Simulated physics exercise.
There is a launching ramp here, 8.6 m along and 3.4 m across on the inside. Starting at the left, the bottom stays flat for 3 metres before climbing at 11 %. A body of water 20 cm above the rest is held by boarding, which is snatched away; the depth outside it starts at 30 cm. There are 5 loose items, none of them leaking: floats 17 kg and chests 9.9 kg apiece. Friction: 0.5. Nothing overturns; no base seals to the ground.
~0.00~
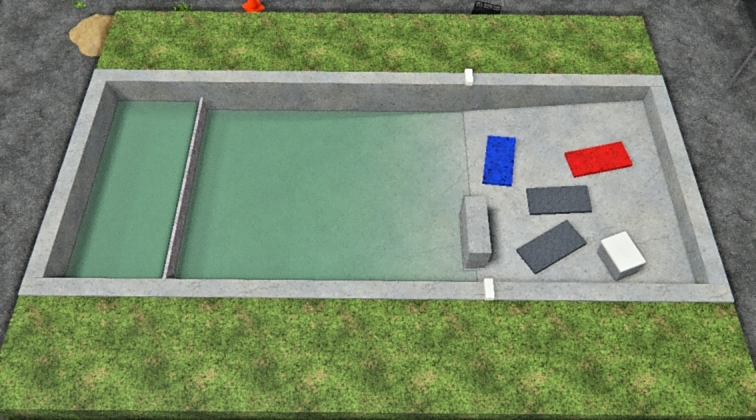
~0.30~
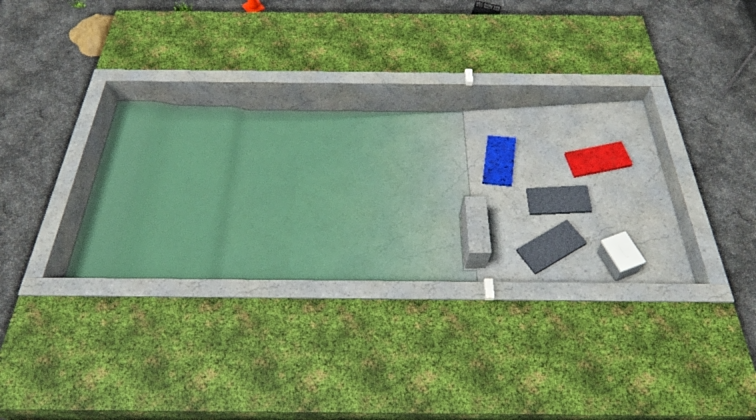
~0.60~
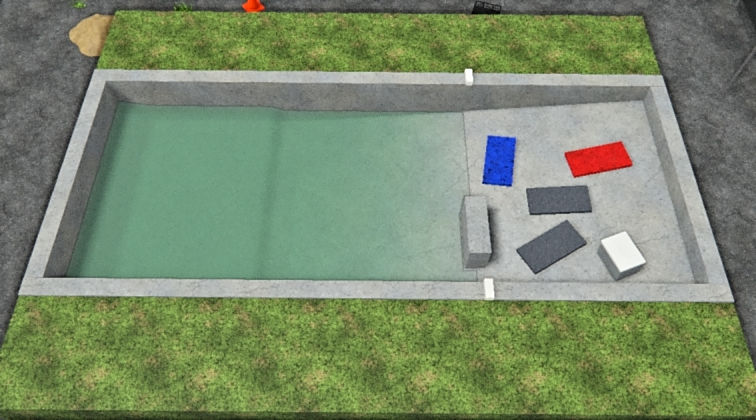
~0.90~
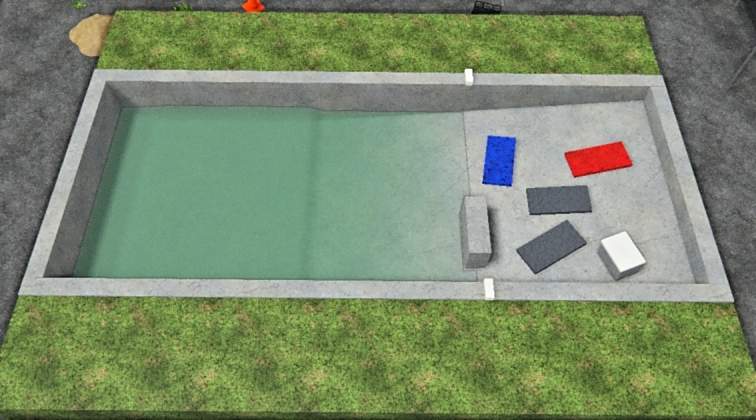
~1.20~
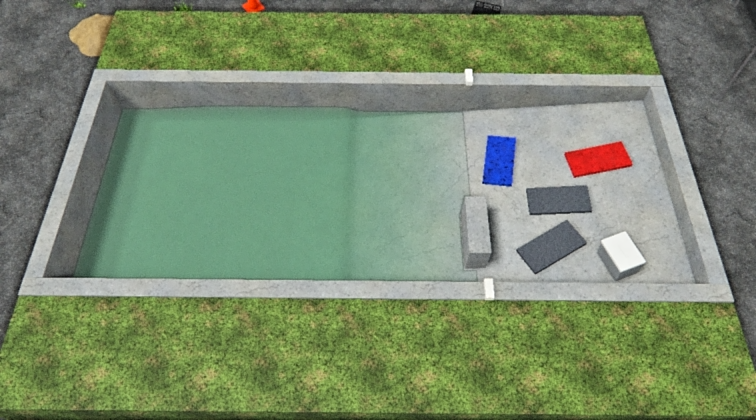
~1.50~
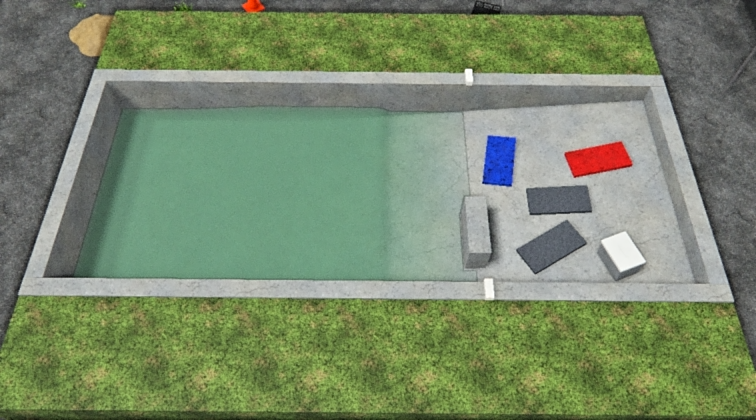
We see a walled concrete basin of green water whose upright divider at left disappears, after which a faint ripple edge travels rightward across the water, while the blue, red, dark and pale blocks on the bare slope stay still.
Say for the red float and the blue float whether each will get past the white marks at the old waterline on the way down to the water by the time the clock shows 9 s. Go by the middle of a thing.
The red float does not clear the marks in time, and the blue float clears them.
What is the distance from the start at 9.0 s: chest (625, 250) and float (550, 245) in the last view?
Shifts: 0 cm / 40 cm.
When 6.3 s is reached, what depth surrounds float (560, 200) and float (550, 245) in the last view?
Around 1 cm and 5 cm.
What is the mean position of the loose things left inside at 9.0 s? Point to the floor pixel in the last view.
It sits at about (530, 211).
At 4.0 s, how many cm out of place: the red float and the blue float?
Shifts: Around 0 and 50 cm.
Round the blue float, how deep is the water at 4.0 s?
About 6 cm.
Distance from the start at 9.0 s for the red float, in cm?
Roughly 0 centimetres.
After 2.1 s the red float is near (599, 158), 0.0 m from its start, aground; the blue float is near (500, 159), 0.0 m from its start, aground; 0 of 5 are over the mark; 0 afloat.
After 4.0 s the red float is near (599, 158), 0.0 m from its start, aground; the blue float is near (535, 155), 0.5 m from its start, afloat; 0 of 5 are over the mark; 1 afloat.
After 6.3 s the red float is near (599, 158), 0.0 m from its start, aground; the blue float is near (432, 168), 1.1 m from its start, afloat; 1 of 5 are over the mark; 1 afloat.
After 9.0 s the red float is near (599, 158), 0.0 m from its start, aground; the blue float is near (368, 186), 2.1 m from its start, afloat; 1 of 5 are over the mark; 1 afloat.
